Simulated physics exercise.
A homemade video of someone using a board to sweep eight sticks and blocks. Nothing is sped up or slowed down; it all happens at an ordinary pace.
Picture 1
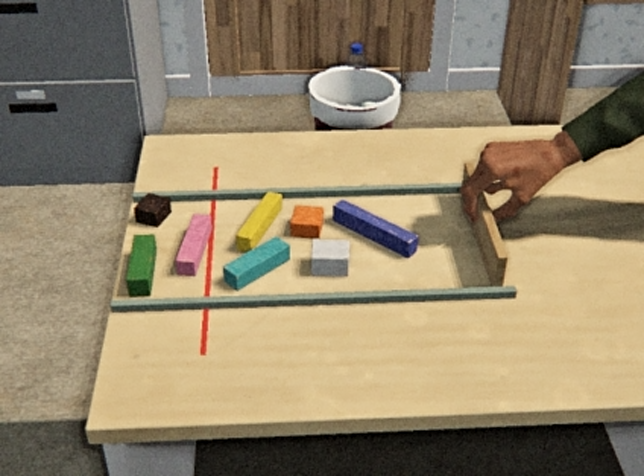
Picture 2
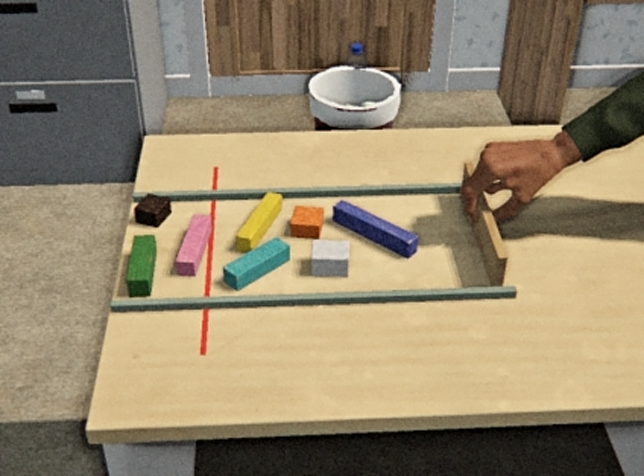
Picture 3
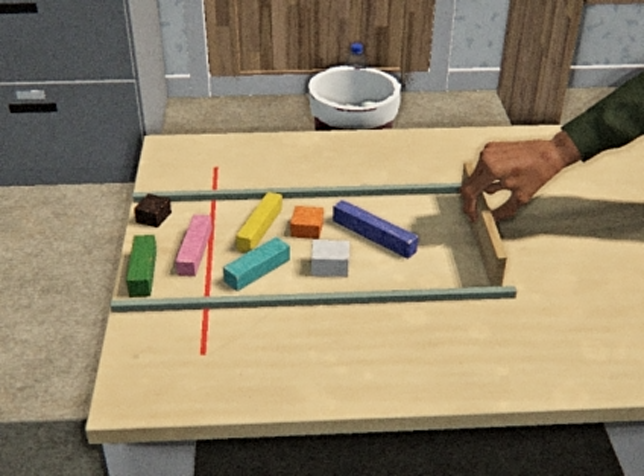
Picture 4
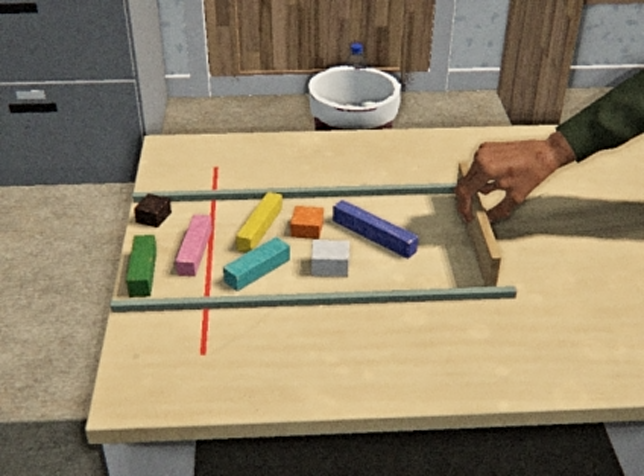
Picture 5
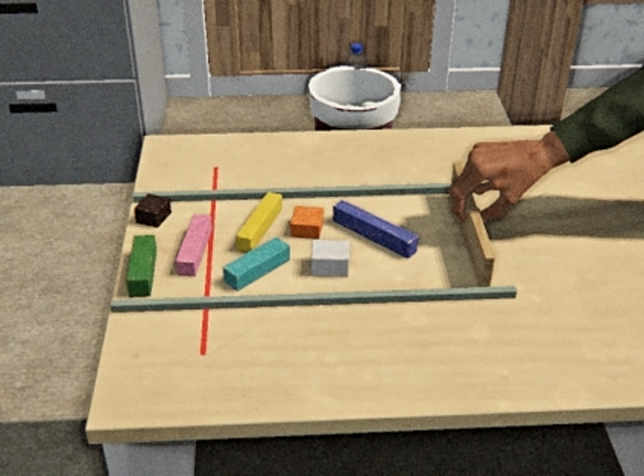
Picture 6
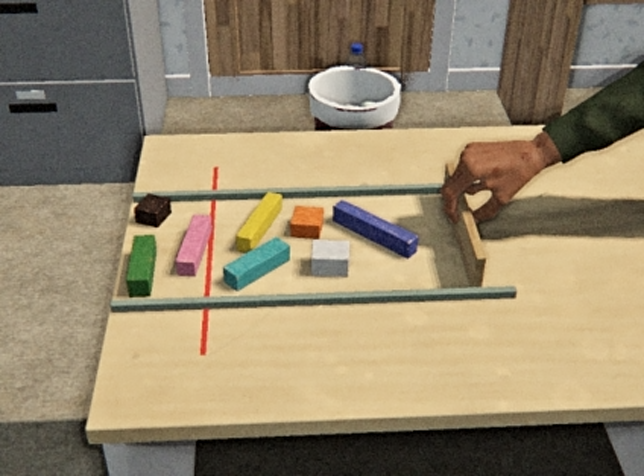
At first, a hand holds a small wooden board upright at the right end of two green rails on a table, with eight colored blocks and sticks lying between the rails. Then the hand slides the board slightly left, while the blocks stay still and untouched near the red line.
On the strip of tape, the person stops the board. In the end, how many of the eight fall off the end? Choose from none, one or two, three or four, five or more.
Final count: None.
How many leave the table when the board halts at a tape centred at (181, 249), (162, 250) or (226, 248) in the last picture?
Per try: 3; 4; 0.
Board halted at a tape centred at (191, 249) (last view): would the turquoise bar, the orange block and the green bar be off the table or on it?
Here the turquoise bar remains in place while the orange block remains in place and the green bar drops down.
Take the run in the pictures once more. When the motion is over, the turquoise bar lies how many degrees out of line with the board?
About 20°.
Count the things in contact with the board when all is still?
Contact count: 2.
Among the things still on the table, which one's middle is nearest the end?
Result: The green bar.
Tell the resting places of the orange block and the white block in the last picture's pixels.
Close to (181, 226); the other close to (186, 277).
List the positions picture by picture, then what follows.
The first picture shows green bar (142, 265); black block (153, 210); pink bar (195, 244); board (482, 223); tape (210, 248).
The second picture shows black block (153, 211); orange block (307, 222).
The third picture shows pink bar (195, 244); white block (330, 258).
The fourth picture shows green bar (142, 265); board (476, 223).
The fifth picture shows black block (153, 211); turquoise bar (257, 264).
The sixth picture shows green bar (142, 265); black block (153, 211); pink bar (195, 244); board (462, 223); tape (210, 248).
Soon after, none off yet; green bar at rest near (142, 265); black block at rest near (153, 211); pink bar at rest near (195, 244).
In the end, the number that fall off is zero.
